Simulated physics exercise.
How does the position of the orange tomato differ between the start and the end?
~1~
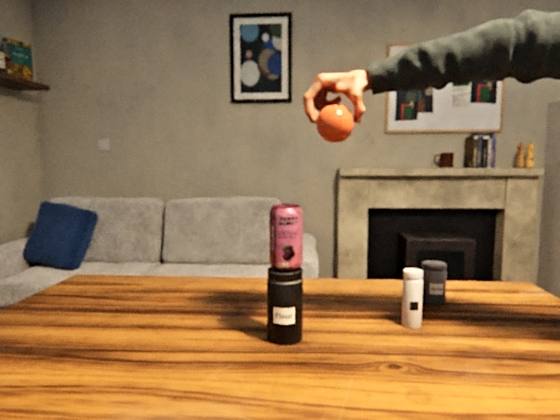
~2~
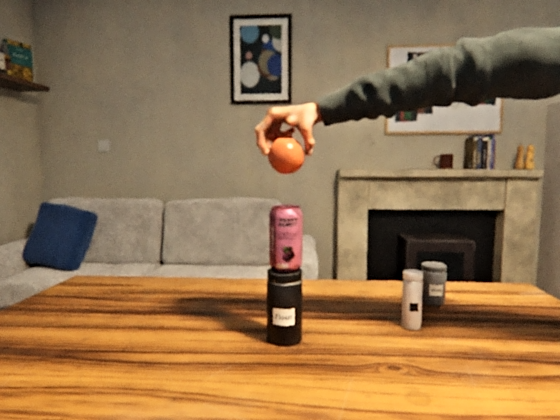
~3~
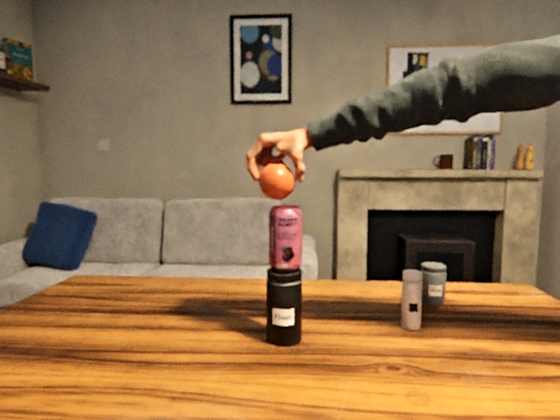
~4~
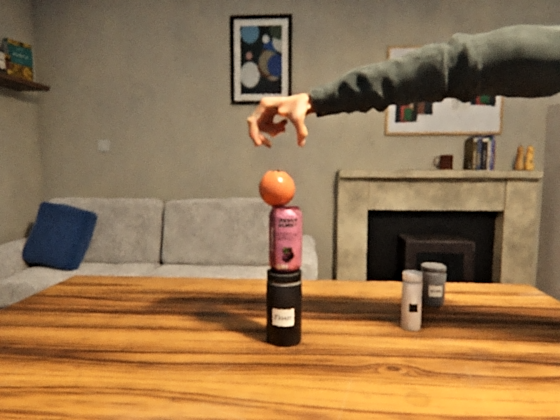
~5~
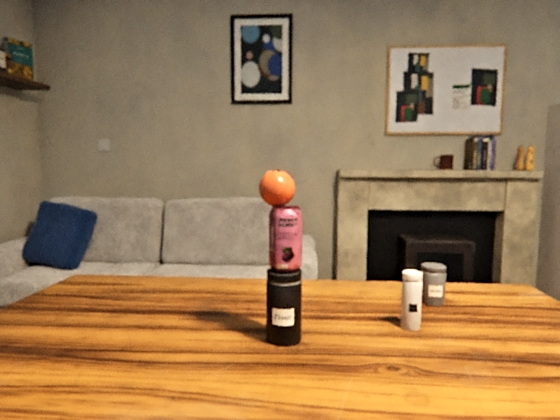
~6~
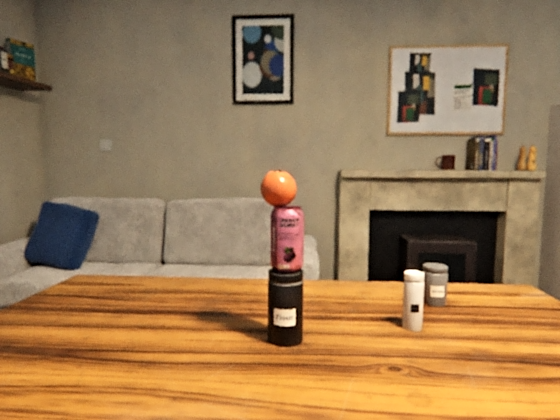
At the start, the hand holds the orange tomato in the air, up and to the right of the stack. At the end, it rests on top of the pink can, lower and further left.
